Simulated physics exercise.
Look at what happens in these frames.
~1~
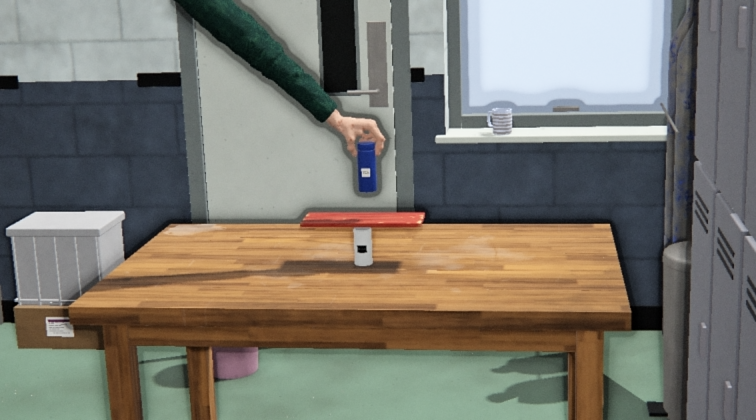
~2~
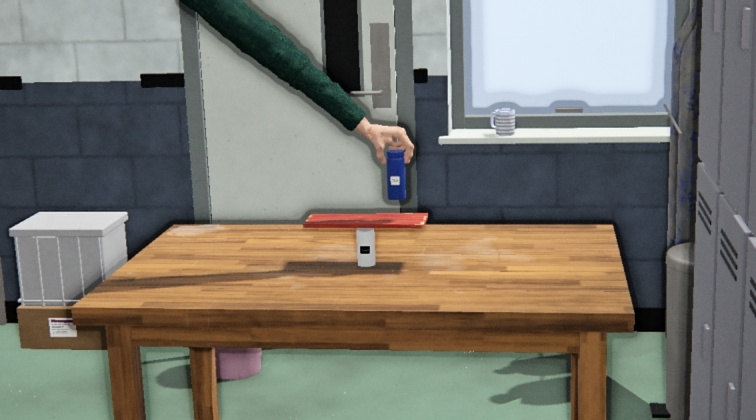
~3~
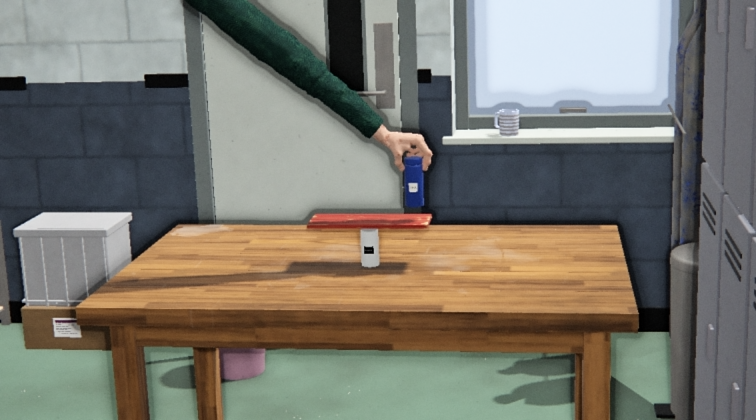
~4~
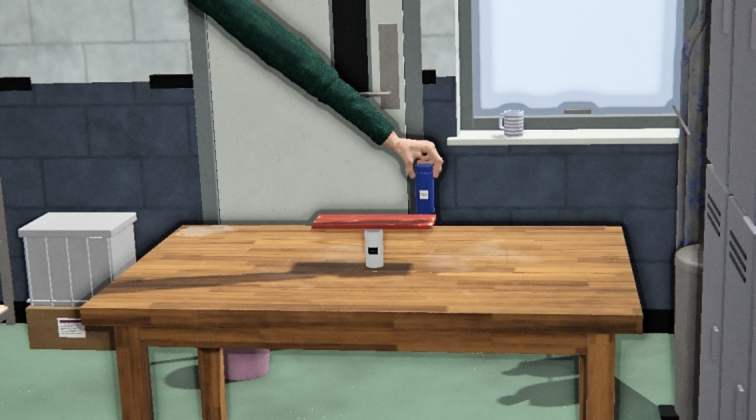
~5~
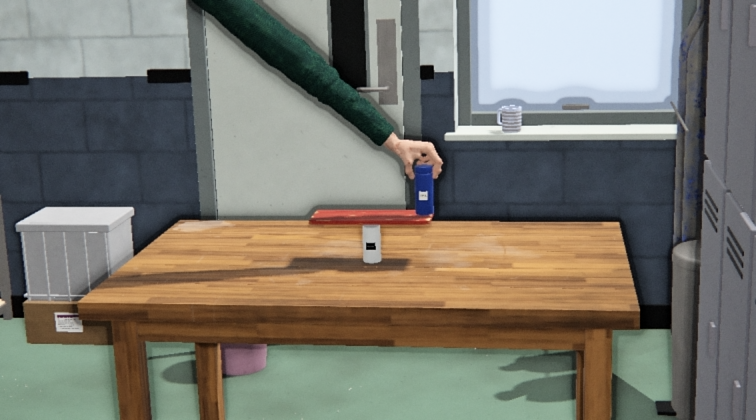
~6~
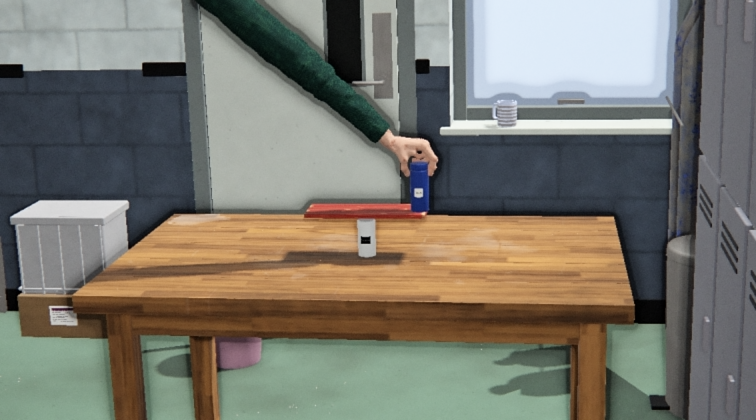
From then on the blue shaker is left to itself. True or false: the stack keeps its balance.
False.
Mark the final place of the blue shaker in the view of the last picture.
Around (449, 251).
Then, 0.30 s on from there, blue shaker now fallen; red board turned 22° from how it was put.
Then, 0.50 s on from there, red board turned 56° from how it was put.
Then, 0.90 s on from there, red board turned 42° from how it was put.
In the end, fallen, blue shaker; toppled in the stack, red board; white shaker unmoved. At the end, from the last picture's camera, blue shaker near (449, 251). The stack comes apart.
